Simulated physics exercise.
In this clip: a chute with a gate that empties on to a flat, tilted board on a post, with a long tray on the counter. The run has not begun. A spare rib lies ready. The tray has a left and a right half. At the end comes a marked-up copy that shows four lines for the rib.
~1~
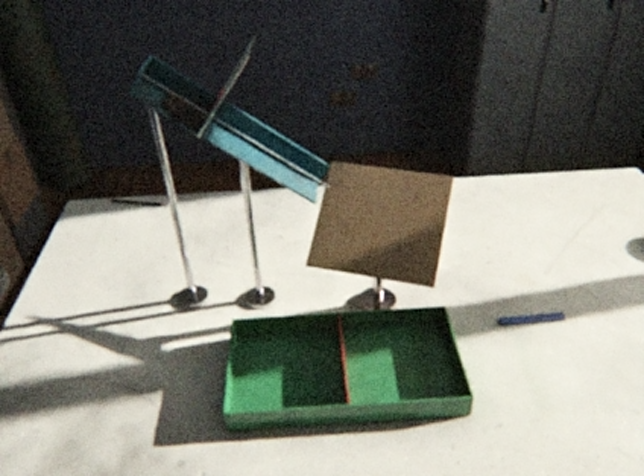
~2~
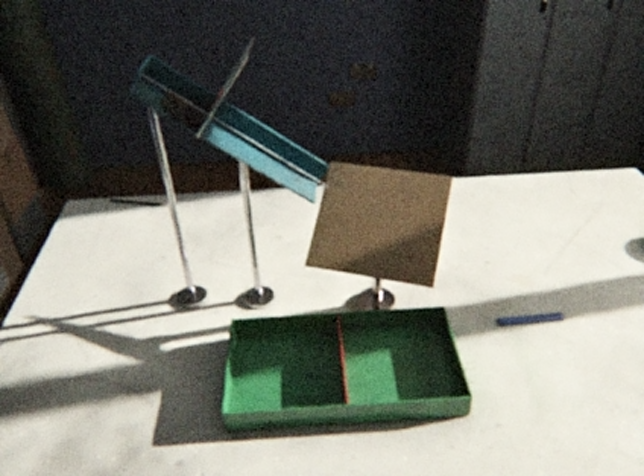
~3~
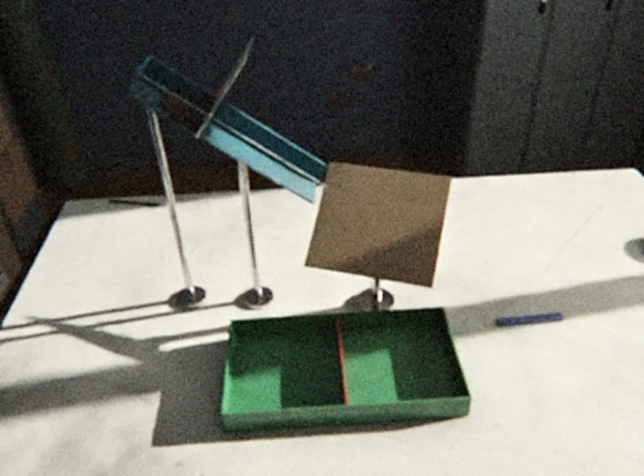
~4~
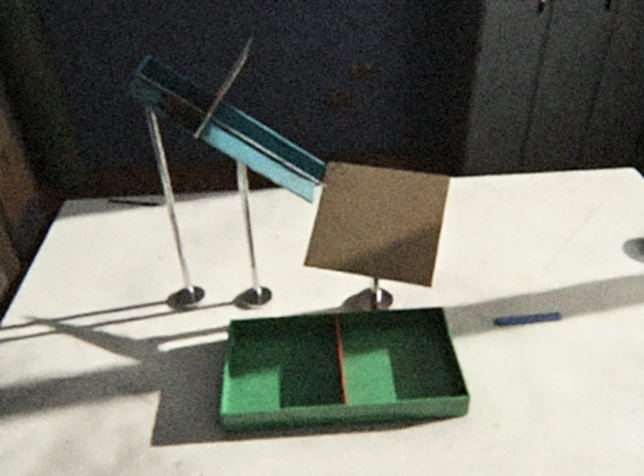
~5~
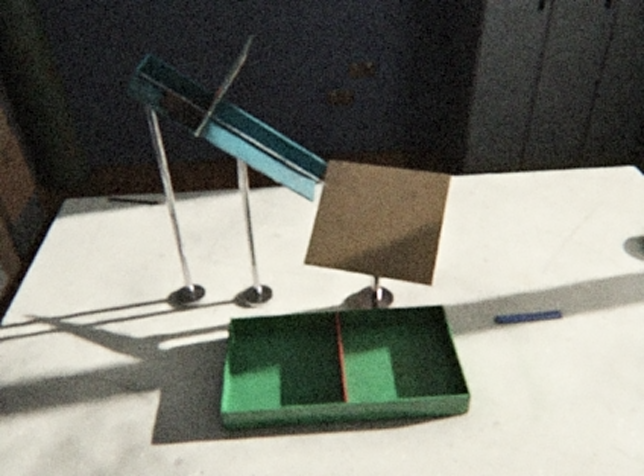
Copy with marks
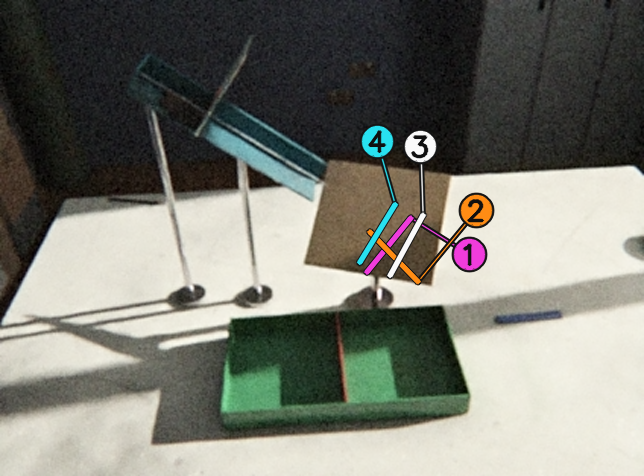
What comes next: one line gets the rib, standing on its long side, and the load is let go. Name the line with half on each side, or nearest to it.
It is 1.
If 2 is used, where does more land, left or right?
Right.
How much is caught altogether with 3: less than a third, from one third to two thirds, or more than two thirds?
Line 3 gives more than two thirds.
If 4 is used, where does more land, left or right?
The left half.
On the marked copy, line 1 from (410, 217) to (366, 272); line 2 from (369, 231) to (418, 281); line 3 from (423, 215) to (390, 275); line 4 from (395, 204) to (359, 262).
If 1 is chosen, of what is caught, about two thirds in the left half, about a third in the right.
If 2 is chosen, of what is caught, about a quarter in the left half, most in the right.
If 3 is chosen, of what is caught, a small part in the left half, nearly all in the right.
If 4 is chosen, of what is caught, most in the left half, about a quarter in the right.
